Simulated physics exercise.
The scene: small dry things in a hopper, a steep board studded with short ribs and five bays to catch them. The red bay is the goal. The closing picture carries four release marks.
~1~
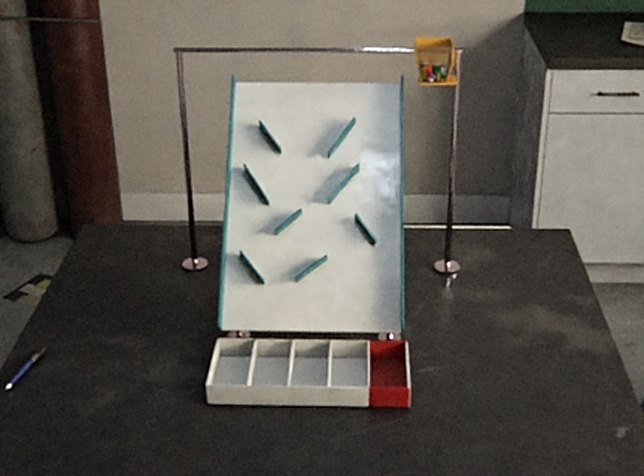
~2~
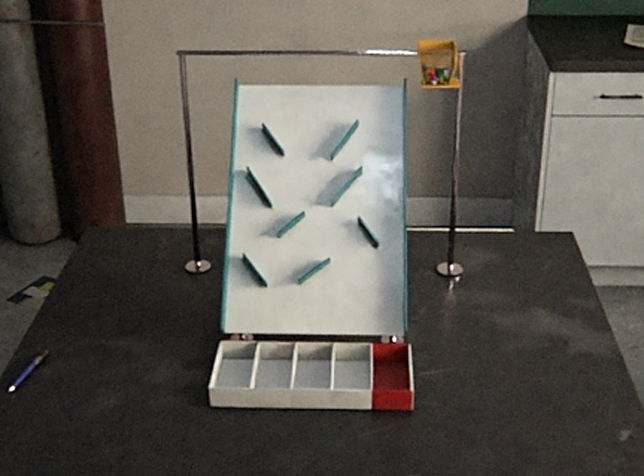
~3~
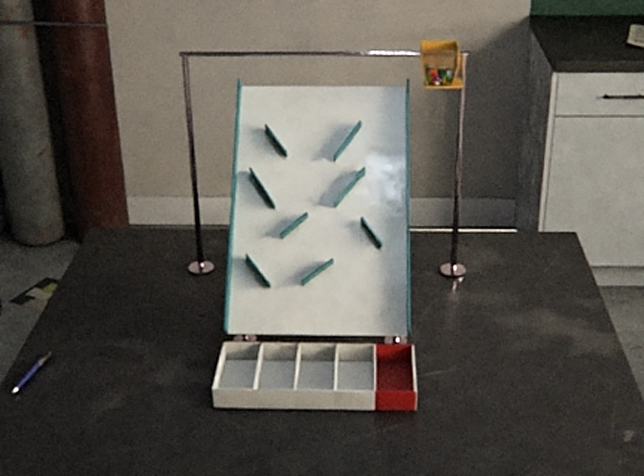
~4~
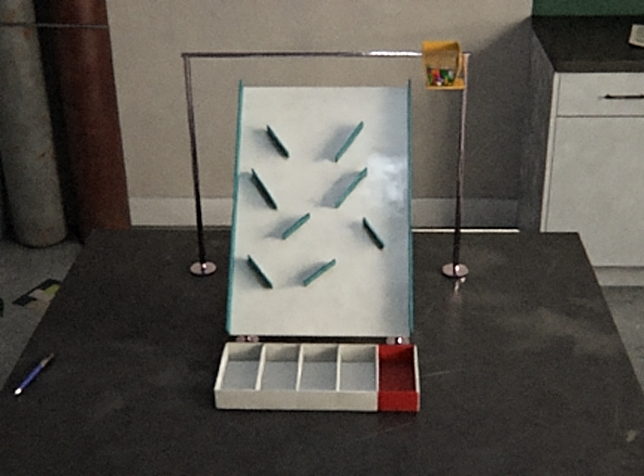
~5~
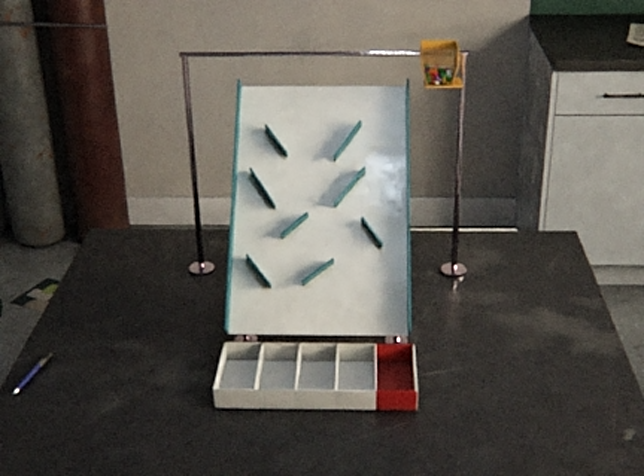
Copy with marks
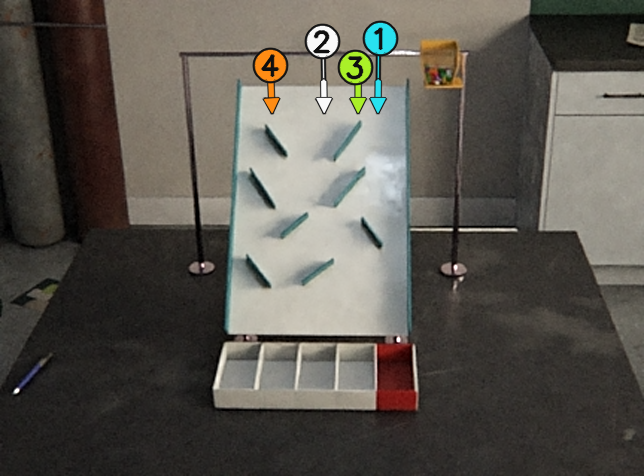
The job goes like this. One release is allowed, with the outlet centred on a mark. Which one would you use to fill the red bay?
1 beats the others.
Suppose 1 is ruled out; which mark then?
3.
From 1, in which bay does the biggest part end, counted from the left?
The fifth.
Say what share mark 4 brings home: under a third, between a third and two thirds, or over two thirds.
Under a third.
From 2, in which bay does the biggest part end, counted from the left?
It is the second one.
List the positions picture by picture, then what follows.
The first picture shows hopper at (431, 75), jelly beans, door shut.
The second picture shows ribs (262, 123) to (283, 151), (331, 156) to (358, 120), (247, 167) to (271, 203).
The third picture shows ribs (334, 203) to (365, 167), (281, 234) to (307, 212), (362, 217) to (382, 244).
The fourth picture shows ribs (248, 255) to (271, 285), (304, 282) to (335, 259).
The fifth picture shows red bay at (396, 399), number 5 of 5 from the left.
On the marked copy, mark 1 meets the board at (378, 107); mark 2 meets the board at (324, 107); mark 3 meets the board at (358, 107); mark 4 meets the board at (271, 107).
Choosing 1, most in the red bay, a small part in other bays, a stray few outside the box.
Choosing 2, a small part in the red bay, nearly all in other bays.
Choosing 3, about half in the red bay, about half in other bays, a stray few held on the board, a stray few outside the box.
Choosing 4, a small part in the red bay, most in other bays, a small part held on the board.
